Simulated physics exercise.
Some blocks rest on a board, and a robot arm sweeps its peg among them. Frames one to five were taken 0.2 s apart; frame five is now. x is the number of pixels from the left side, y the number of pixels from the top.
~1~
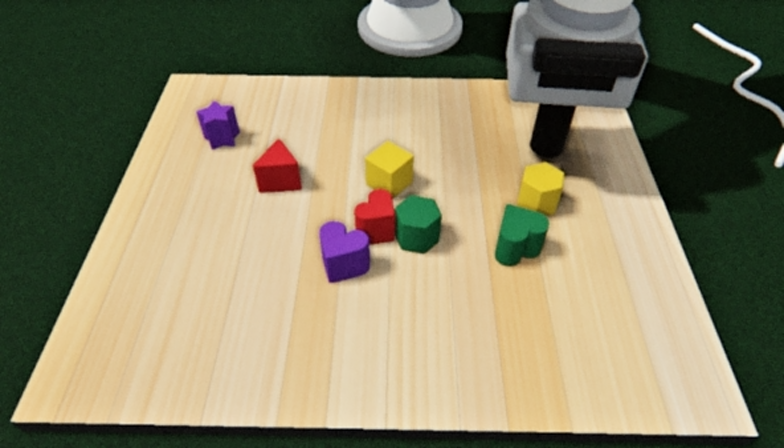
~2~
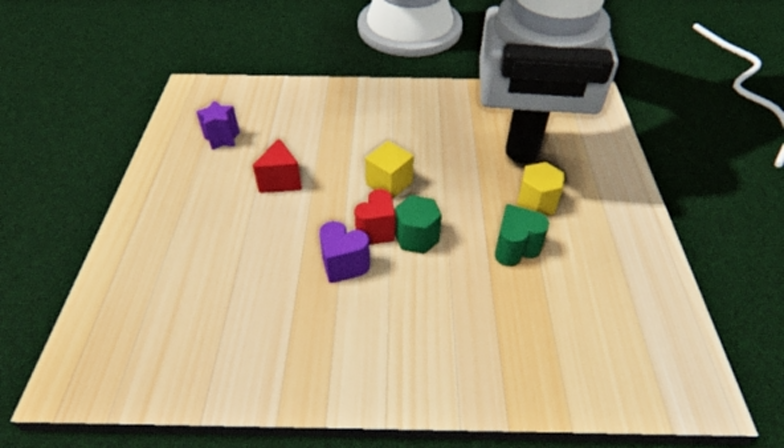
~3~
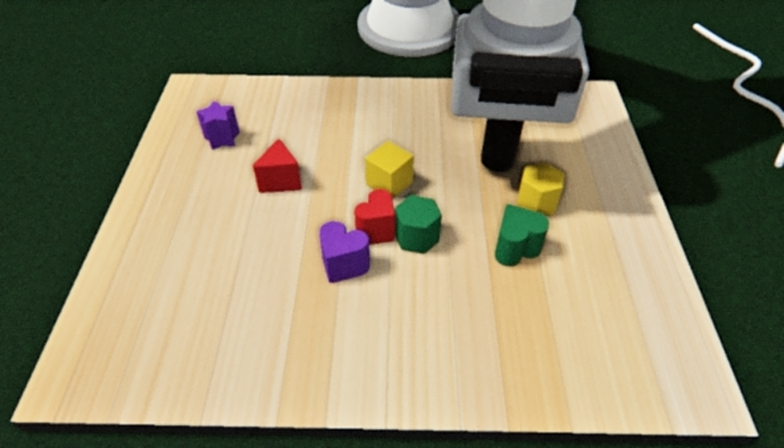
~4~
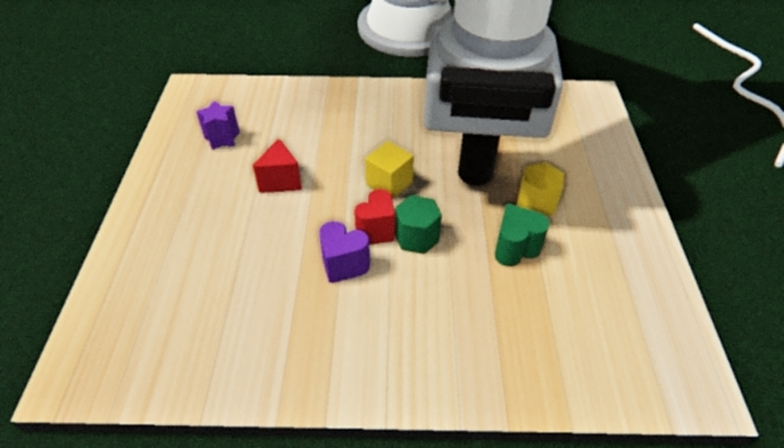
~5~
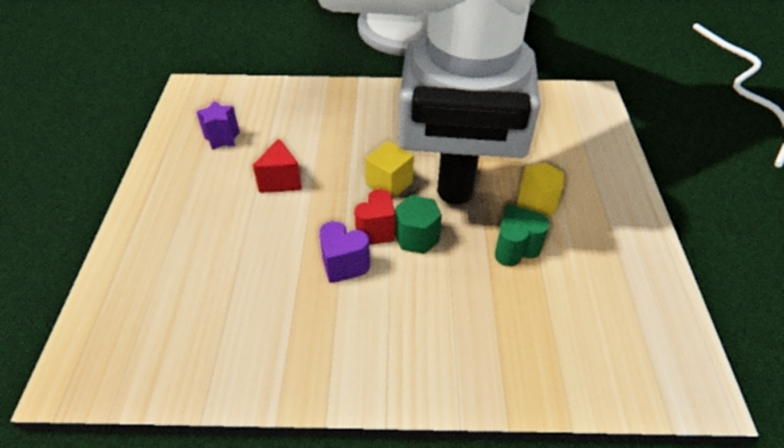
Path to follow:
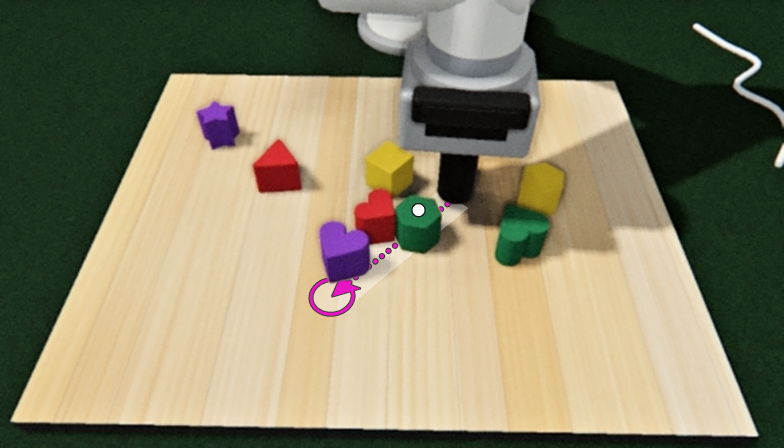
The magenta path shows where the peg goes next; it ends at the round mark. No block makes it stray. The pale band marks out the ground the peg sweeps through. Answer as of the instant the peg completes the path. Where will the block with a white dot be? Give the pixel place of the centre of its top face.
It comes to (376, 285).
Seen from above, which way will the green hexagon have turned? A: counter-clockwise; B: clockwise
The answer is A.
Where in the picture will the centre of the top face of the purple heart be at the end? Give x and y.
I predict (297, 253).
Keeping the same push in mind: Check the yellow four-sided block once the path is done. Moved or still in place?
It keeps its position.
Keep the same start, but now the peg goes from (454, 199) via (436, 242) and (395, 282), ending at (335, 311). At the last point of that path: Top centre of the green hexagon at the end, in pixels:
I'd place it at (329, 247), taking the centre of its top.
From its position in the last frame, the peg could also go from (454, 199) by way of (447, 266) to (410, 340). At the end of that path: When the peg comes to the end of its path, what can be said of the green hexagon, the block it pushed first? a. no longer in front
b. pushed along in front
Letter a.
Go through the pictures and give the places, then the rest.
The first picture shows lower end of the peg (546, 147), tops of blocks, purple heart (341, 238), red heart (376, 204), yellow four-sided block (389, 156), green hexagon (419, 210).
The second picture shows peg (522, 152), blocks as before.
The third picture shows peg (498, 161), blocks as before.
The fourth picture shows peg (475, 174), blocks as before.
The fifth picture shows peg (455, 192), purple heart (341, 238), red heart (376, 204), yellow four-sided block (389, 156), green hexagon (419, 210).
The drawn path runs in a line from (454, 199) to (332, 296); the dot is on the green hexagon.
What follows on the original path. One third of the way, peg (417, 222); red heart (371, 205), turned 20° clockwise; green hexagon (405, 231).
Two thirds of the way, peg (376, 254); purple heart (330, 242), turned 15° clockwise; red heart (357, 207), turned 45° clockwise; green hexagon (379, 269), turned 30° anticlockwise.
At the end, peg (331, 290); purple heart (297, 253), turned 95° clockwise; red heart (357, 207), turned 45° clockwise; yellow four-sided block not moved; green hexagon (376, 285), turned 55° anticlockwise.
